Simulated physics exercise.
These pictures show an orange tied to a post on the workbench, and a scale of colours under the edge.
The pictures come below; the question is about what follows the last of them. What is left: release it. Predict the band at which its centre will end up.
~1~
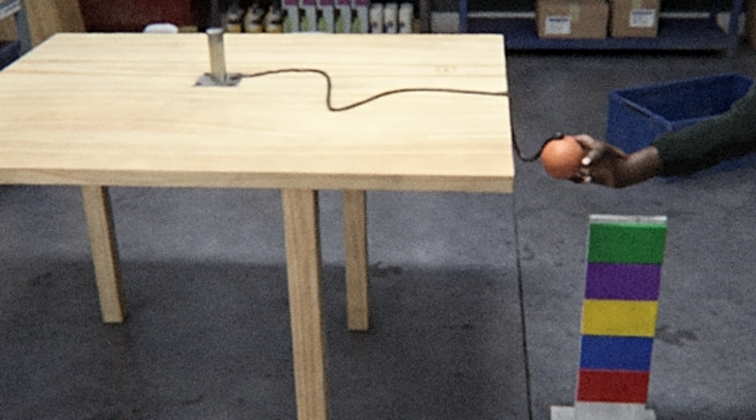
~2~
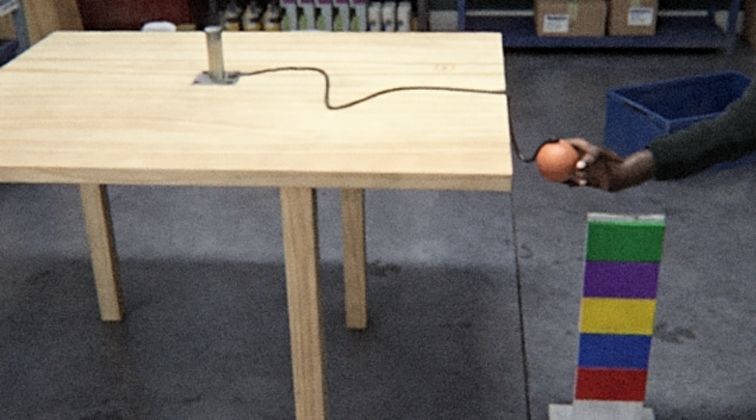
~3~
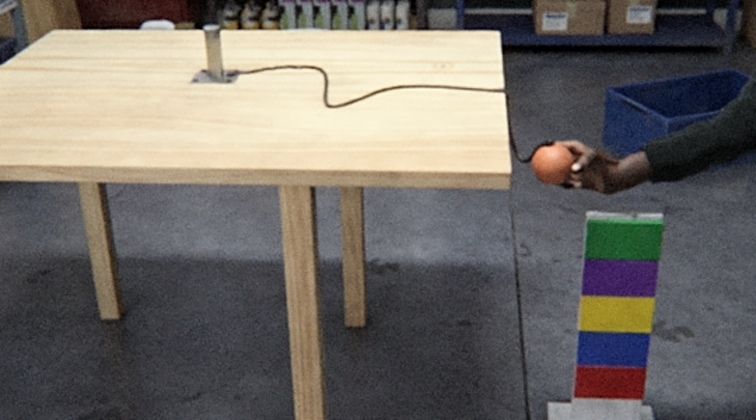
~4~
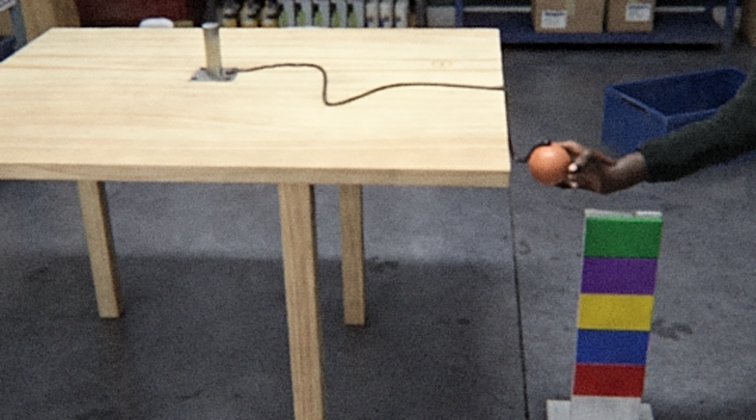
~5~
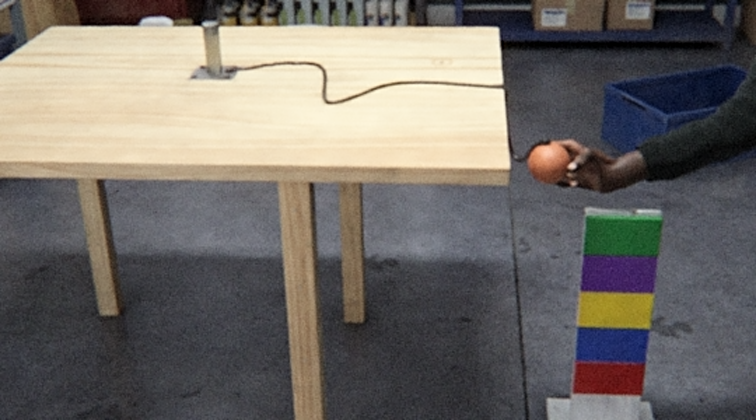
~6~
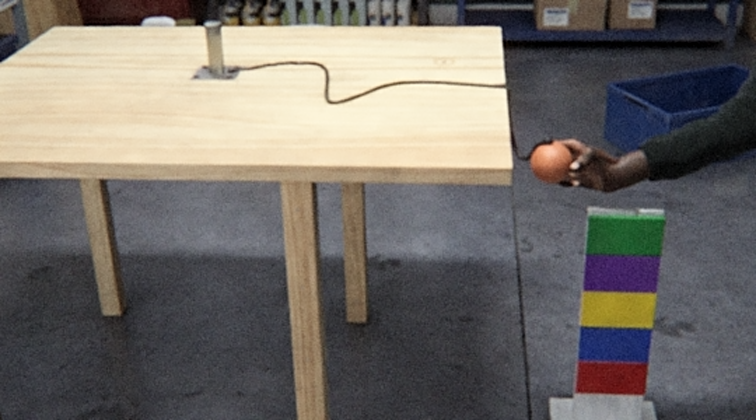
I predict the blue band.
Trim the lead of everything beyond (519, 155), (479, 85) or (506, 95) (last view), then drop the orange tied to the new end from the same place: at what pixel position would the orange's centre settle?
Taking the tries in order gives (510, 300), (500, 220) and (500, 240).
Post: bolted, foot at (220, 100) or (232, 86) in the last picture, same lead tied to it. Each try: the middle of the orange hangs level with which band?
Case by case: Red, then red.
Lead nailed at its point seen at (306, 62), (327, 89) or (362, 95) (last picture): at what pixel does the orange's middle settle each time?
Estimated pixels in sequence: (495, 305), (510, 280) and (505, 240).
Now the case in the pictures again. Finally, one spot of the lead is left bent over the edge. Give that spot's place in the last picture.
Go for the one at (377, 89).
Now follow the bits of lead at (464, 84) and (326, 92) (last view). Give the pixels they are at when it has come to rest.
One finishes at (503, 176) and the other at (413, 82).
Soon after, orange near (532, 335); level with blue.
Then, orange near (468, 304); level with blue.
Further on, orange near (510, 329); level with blue.
At rest, orange near (493, 323); level with blue. The blue one.
